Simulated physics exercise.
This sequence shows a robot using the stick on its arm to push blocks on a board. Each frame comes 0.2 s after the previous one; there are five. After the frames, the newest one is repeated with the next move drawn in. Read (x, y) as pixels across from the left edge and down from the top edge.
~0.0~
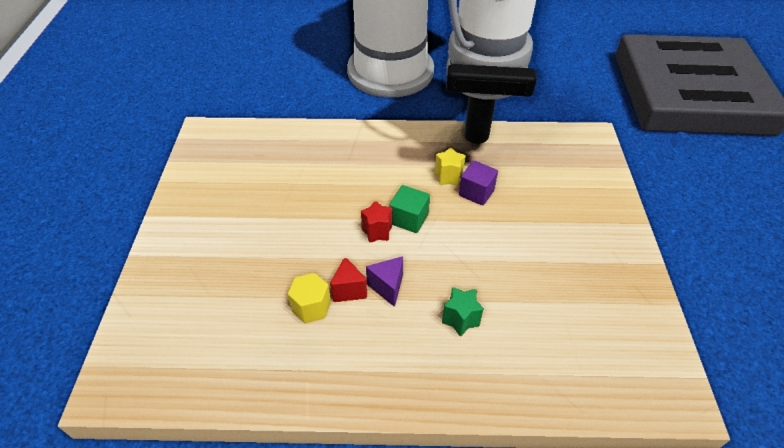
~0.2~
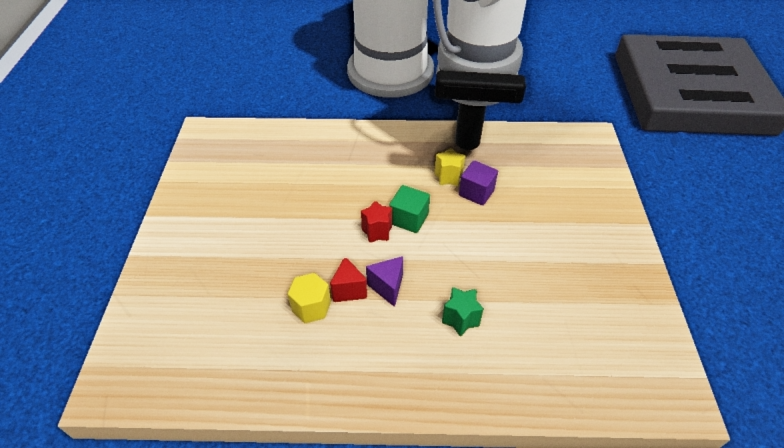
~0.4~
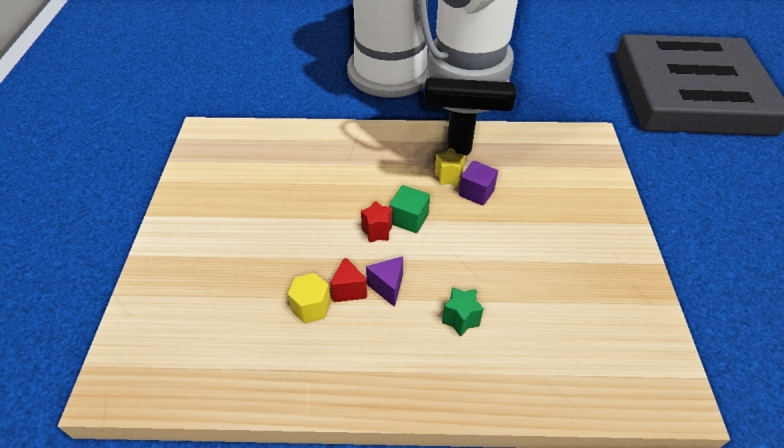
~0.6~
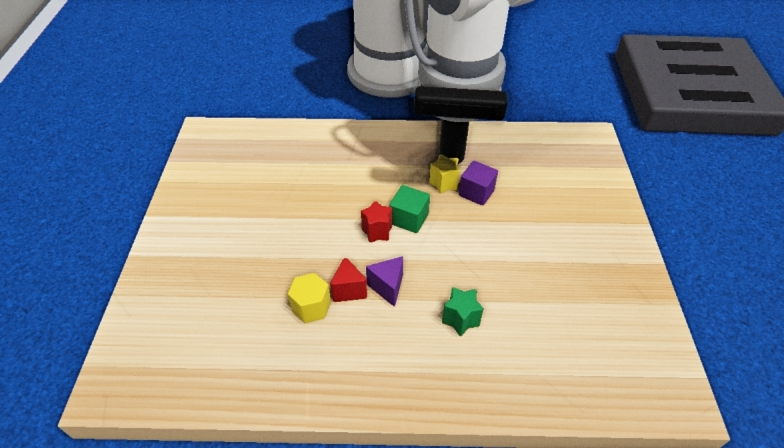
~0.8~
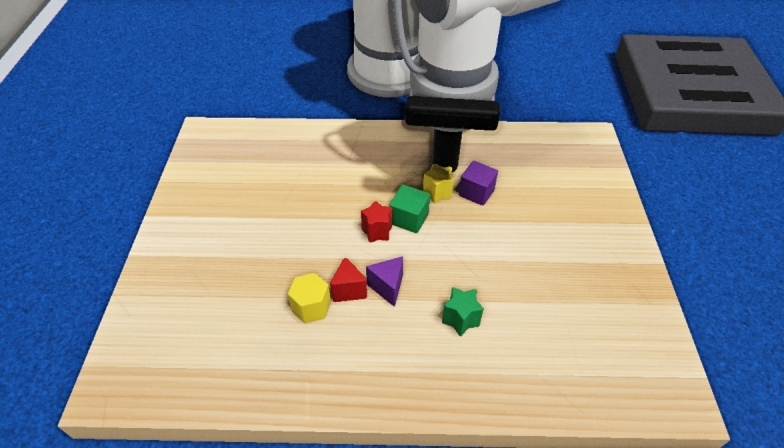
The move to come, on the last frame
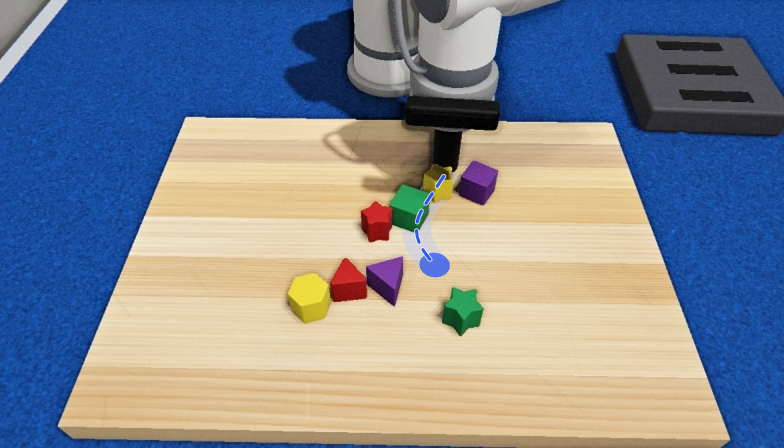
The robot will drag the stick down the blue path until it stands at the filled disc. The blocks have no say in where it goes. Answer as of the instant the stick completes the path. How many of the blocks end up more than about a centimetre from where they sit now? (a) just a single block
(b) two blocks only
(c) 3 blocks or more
c: 3 blocks or more.
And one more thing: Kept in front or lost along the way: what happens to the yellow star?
Looking at the end of the path, the yellow star is still being driven ahead.
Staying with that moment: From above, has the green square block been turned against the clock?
I'd say no.
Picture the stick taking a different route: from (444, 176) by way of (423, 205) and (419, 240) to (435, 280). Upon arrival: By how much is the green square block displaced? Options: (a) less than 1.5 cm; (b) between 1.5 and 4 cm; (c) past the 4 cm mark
Option c.
The drawn path runs from (444, 176) by way of (427, 202) and (417, 232) to (435, 265).
The first path, step by step. One third of the way, stick at (427, 193); red star at (369, 216); green square block at (403, 212), turned 50° clockwise; yellow star at (433, 202), turned 25° anticlockwise.
Two thirds of the way, stick at (417, 224); red star at (364, 217), turned 15° clockwise; green square block at (392, 230), turned 100° clockwise; yellow star at (438, 228), turned 65° anticlockwise.
At the end, stick at (436, 256); red three-sided block not moved; red star at (364, 217), turned 15° clockwise; green square block at (391, 236), turned 130° clockwise; yellow star at (464, 253), turned 90° anticlockwise; purple square block not moved.
